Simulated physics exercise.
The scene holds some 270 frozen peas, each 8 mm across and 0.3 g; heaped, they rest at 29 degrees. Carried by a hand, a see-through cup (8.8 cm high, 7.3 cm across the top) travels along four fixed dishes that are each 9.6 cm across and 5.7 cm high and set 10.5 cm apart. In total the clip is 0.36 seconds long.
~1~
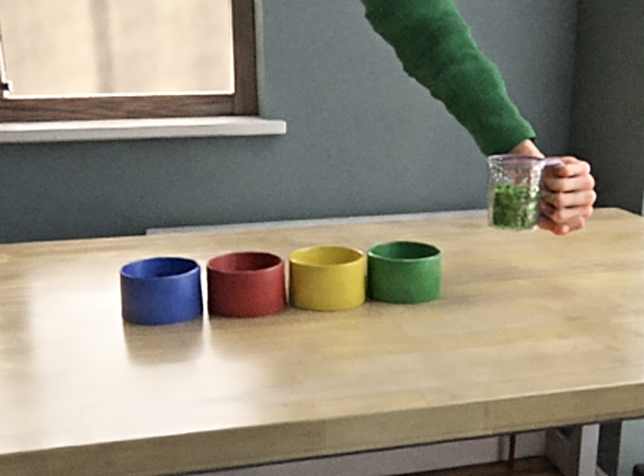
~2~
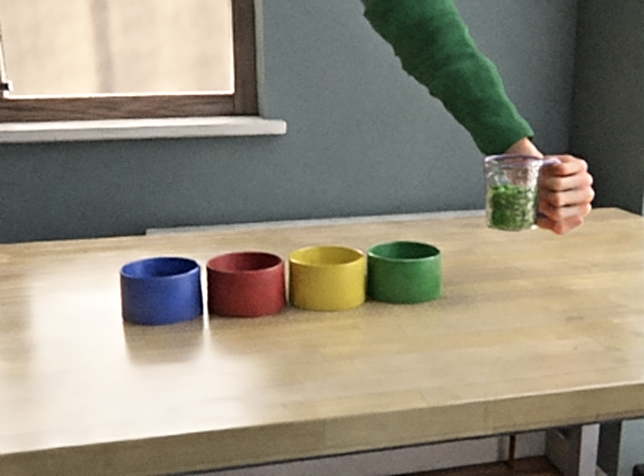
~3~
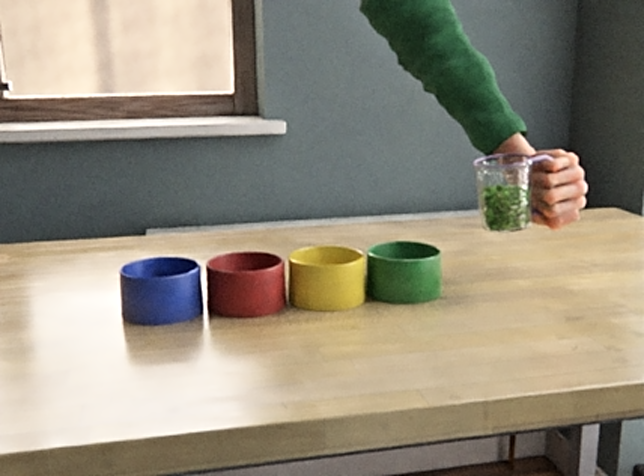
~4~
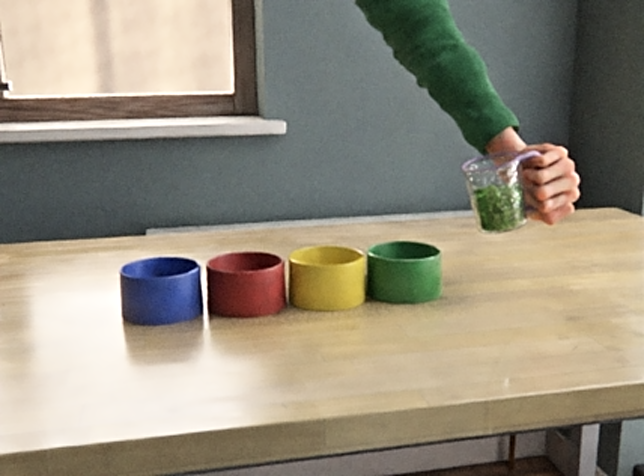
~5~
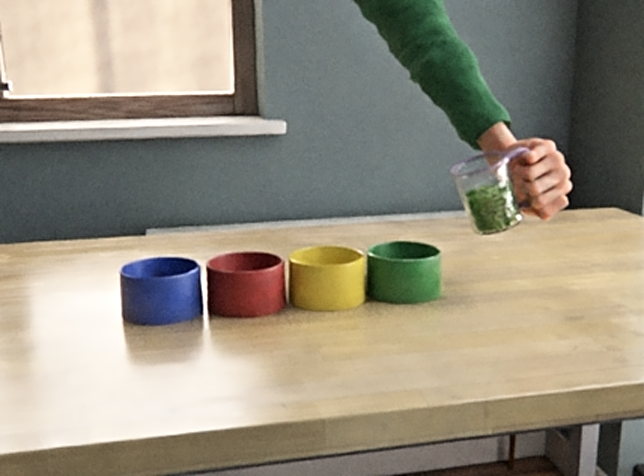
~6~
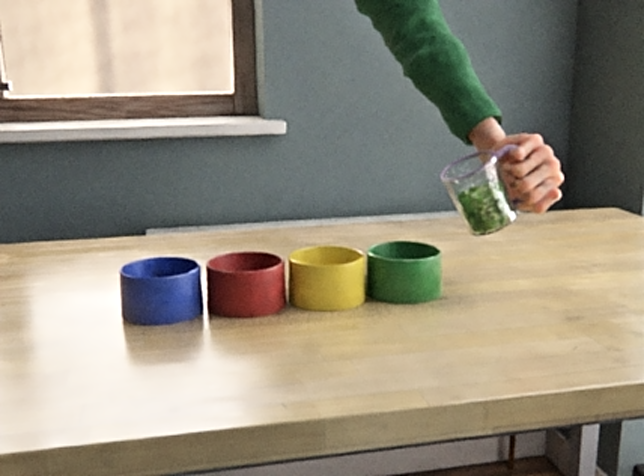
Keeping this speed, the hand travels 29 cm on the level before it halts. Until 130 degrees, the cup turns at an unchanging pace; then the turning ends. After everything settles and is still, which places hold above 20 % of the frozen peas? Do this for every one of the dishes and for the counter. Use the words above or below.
Red dish - below; blue dish - below; green dish - below; yellow dish - above; counter - below.
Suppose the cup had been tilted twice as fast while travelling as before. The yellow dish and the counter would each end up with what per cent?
In that case I'd put yellow at 0 and the counter at 0.
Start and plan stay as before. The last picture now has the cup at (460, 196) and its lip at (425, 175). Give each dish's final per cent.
You'd end up with red at 90, blue at 0, green at 0 and yellow at 0.
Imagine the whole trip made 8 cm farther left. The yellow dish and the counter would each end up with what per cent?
Yellow 0, counter 0.
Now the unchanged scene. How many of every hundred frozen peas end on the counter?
Around 0 percent, I'd guess.
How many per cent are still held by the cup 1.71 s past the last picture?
About 0 percent of the load.
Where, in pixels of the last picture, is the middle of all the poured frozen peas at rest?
I'd say roughly (320, 283).
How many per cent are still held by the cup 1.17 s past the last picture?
Around 30 percent.
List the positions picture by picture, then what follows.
In the first frame, cup at (514, 193), tilt 0 degrees, lip at (490, 161), moved 0.0 cm; middle of the pieces at (512, 205); green dish at (404, 251); yellow dish at (326, 256); red dish at (245, 262); blue dish at (160, 267).
In the second frame, cup at (512, 193), tilt 2 degrees, lip at (487, 162), moved 0.4 cm; middle of the pieces at (510, 205).
In the third frame, cup at (505, 193), tilt 7 degrees, lip at (477, 166), moved 1.4 cm; middle of the pieces at (504, 205).
In the fourth frame, cup at (497, 194), tilt 14 degrees, lip at (465, 170), moved 2.5 cm; middle of the pieces at (497, 206).
In the fifth frame, cup at (488, 194), tilt 20 degrees, lip at (454, 174), moved 3.7 cm; middle of the pieces at (490, 206).
In the sixth frame, cup at (480, 194), tilt 26 degrees, lip at (444, 179), moved 4.9 cm; middle of the pieces at (483, 207); green dish at (404, 251); yellow dish at (326, 256); red dish at (245, 262); blue dish at (160, 267).
Then, 0.71 s after the last picture, tilt 88 degrees; cup holds 100 %.
Then, 1.17 s after the last picture, tilt 128 degrees; cup holds 30 %, yellow 70 %.
Then, 1.71 s after the last picture, tilt 130 degrees; cup holds 0 %, yellow 100 %.
In the end, red 0 %, blue 0 %, green 0 %, yellow 100 %, counter 0 %.
